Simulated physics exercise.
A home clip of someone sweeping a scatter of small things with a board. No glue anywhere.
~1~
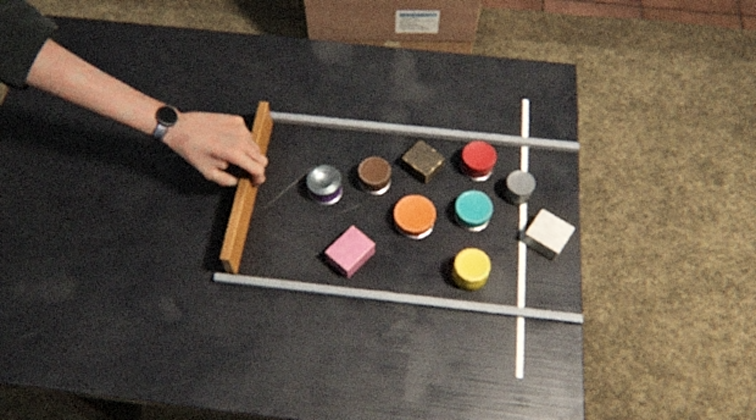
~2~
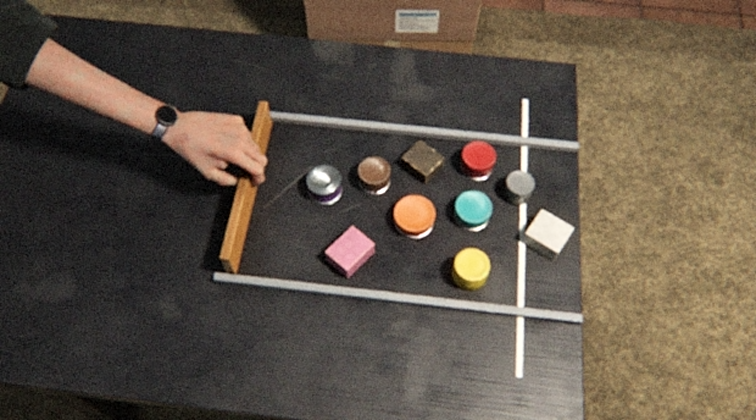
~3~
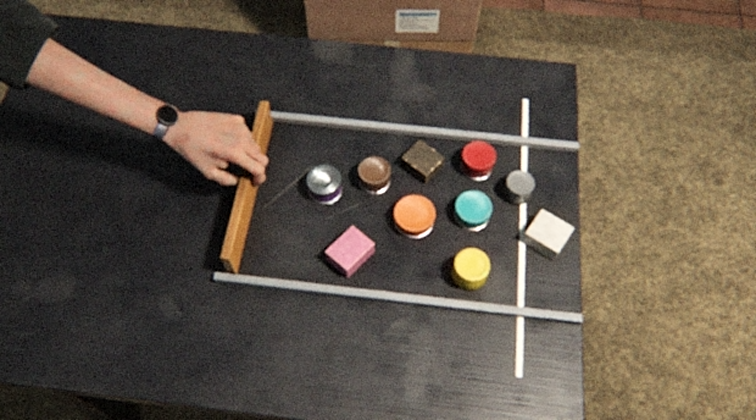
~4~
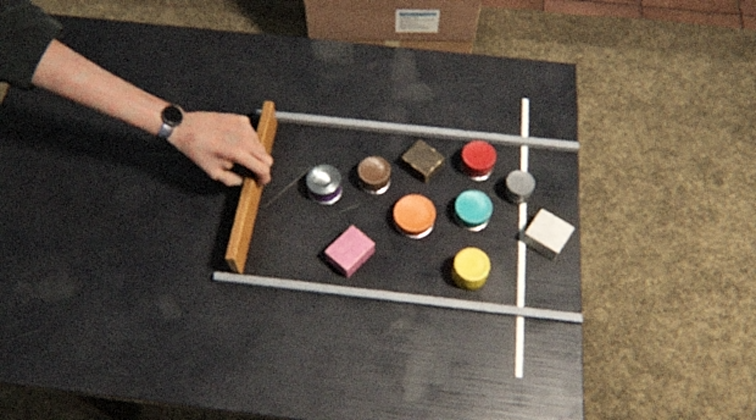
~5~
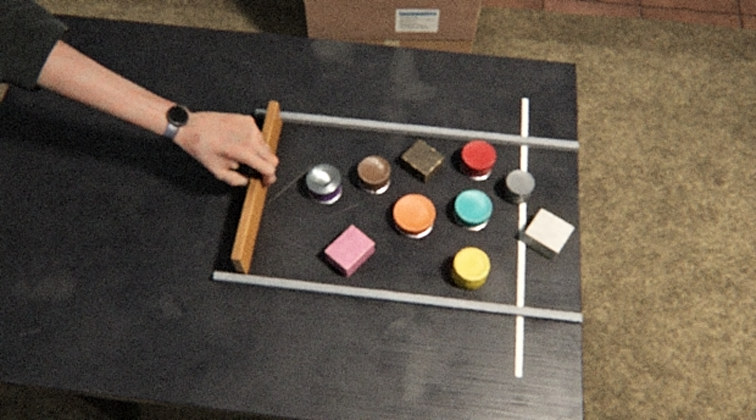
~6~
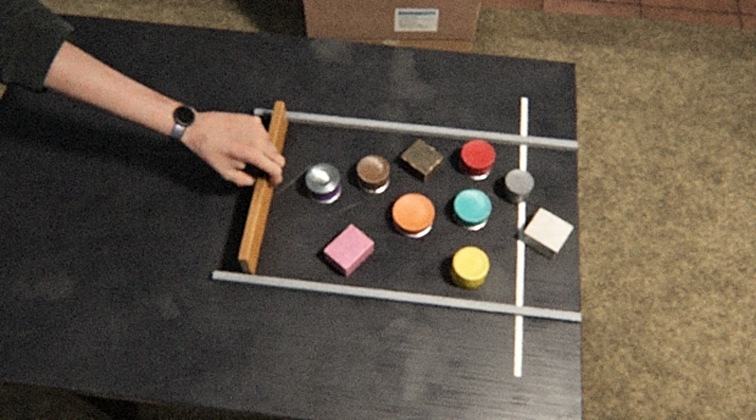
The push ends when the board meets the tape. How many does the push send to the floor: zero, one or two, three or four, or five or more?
As it turns out, the number that fall off is one or two.
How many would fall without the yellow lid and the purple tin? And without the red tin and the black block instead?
First 2, then 1.
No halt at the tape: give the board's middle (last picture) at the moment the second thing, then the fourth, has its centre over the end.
About (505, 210), then (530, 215).
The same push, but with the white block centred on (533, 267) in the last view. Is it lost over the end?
The white block tumbles off.
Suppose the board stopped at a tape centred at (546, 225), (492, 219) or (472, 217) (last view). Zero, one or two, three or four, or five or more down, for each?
One after another: At least five; zero; zero.
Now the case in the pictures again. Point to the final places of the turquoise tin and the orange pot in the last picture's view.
The turquoise tin stops around (570, 202); the orange pot around (567, 241).
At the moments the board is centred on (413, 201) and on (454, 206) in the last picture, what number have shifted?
6 and 9.
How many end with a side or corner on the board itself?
That makes 4.
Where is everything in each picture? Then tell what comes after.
The first picture shows white block (548, 235); grey tub (519, 189); red tin (478, 161); board (248, 185); tape (523, 224).
The second picture shows grey tub (519, 188); brown tin (374, 175).
The third picture shows red tin (478, 161); orange pot (414, 217).
The fourth picture shows white block (548, 235); turquoise tin (473, 211).
The fifth picture shows grey tub (518, 188); yellow lid (470, 269).
The sixth picture shows white block (547, 234); grey tub (518, 187); red tin (477, 160); board (265, 185); tape (522, 222).
Early on, none off yet; white block at rest near (547, 234); grey tub at rest near (518, 187); red tin at rest near (477, 160).
A while later, none off yet; white block at rest near (547, 234); grey tub moving near (524, 182); red tin travelled a little near (493, 160).
Finally, the number that fall off is one or two; lost, grey tub and white block.
